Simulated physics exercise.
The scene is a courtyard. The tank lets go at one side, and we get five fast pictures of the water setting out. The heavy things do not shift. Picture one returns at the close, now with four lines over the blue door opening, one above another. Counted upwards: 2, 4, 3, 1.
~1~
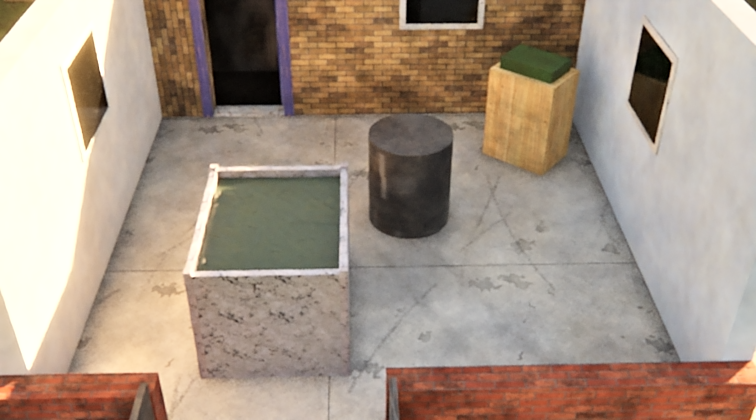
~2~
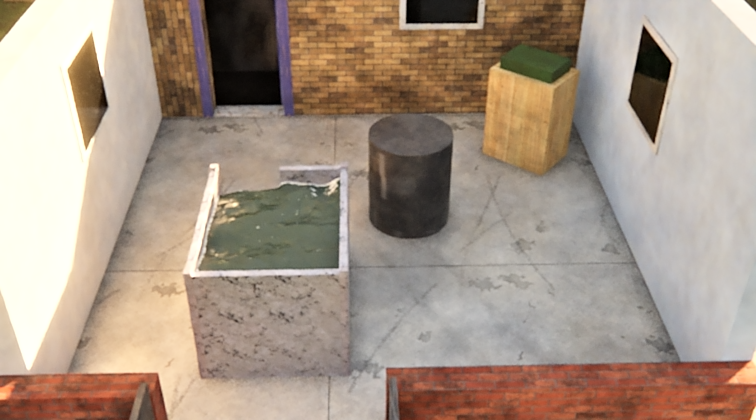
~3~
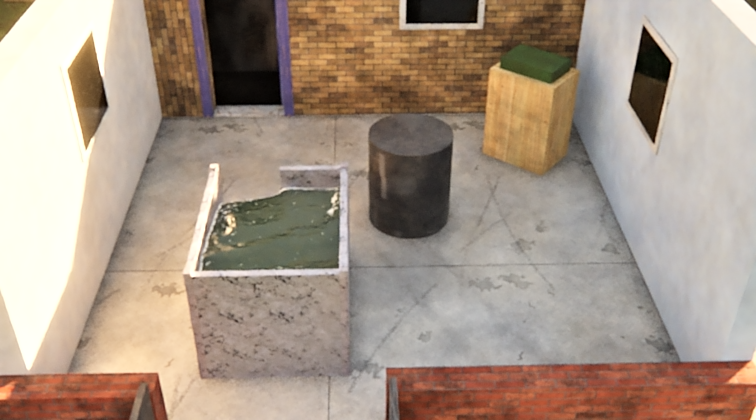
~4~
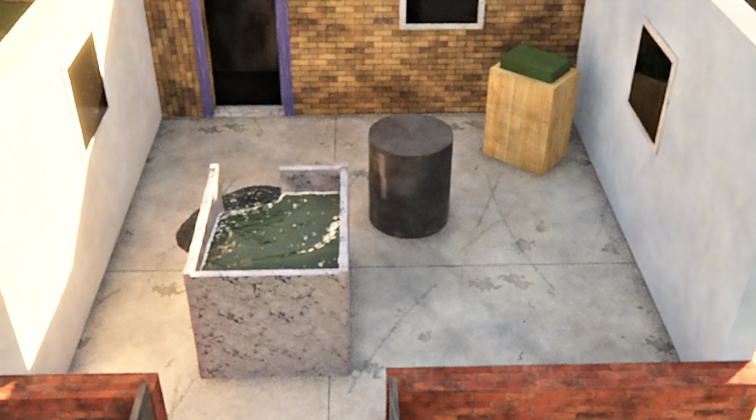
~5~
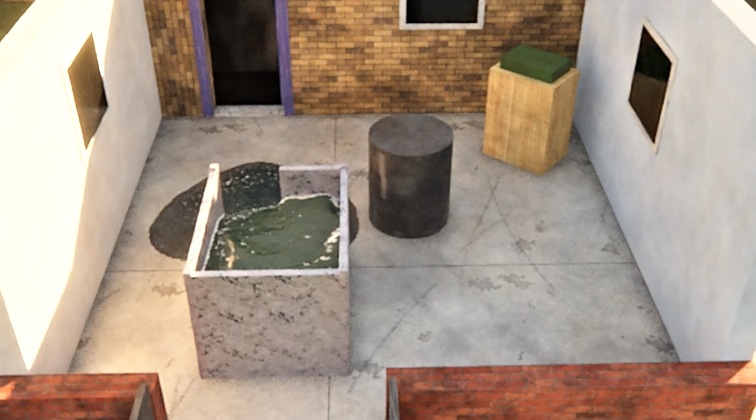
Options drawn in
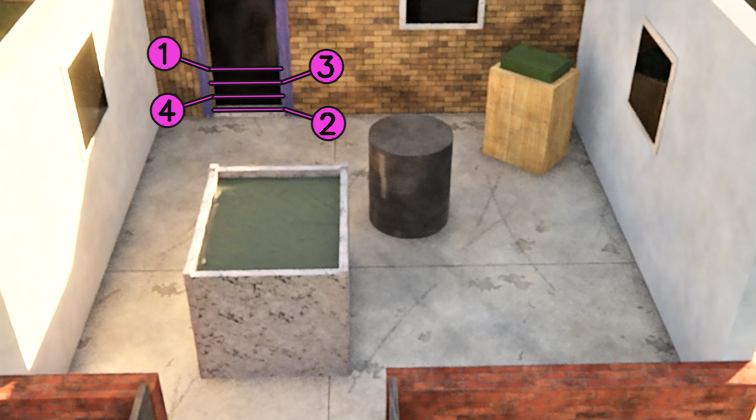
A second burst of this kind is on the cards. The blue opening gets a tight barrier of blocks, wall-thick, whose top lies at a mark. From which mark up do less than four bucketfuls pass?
4 will do.
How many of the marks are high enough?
Three of them.
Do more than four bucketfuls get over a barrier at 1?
No.
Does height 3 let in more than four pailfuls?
No, that is safe.
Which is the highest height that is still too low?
That would be 2.
On the marked copy, 1 at (245, 68); 2 at (249, 109); 3 at (246, 82); 4 at (247, 96); from the bottom up 2, 4, 3, 1.
Choosing 1, nothing gets over.
Choosing 2, some 20 bucketfuls get in.
Choosing 3, nothing gets over.
Choosing 4, a bucket or two gets in.
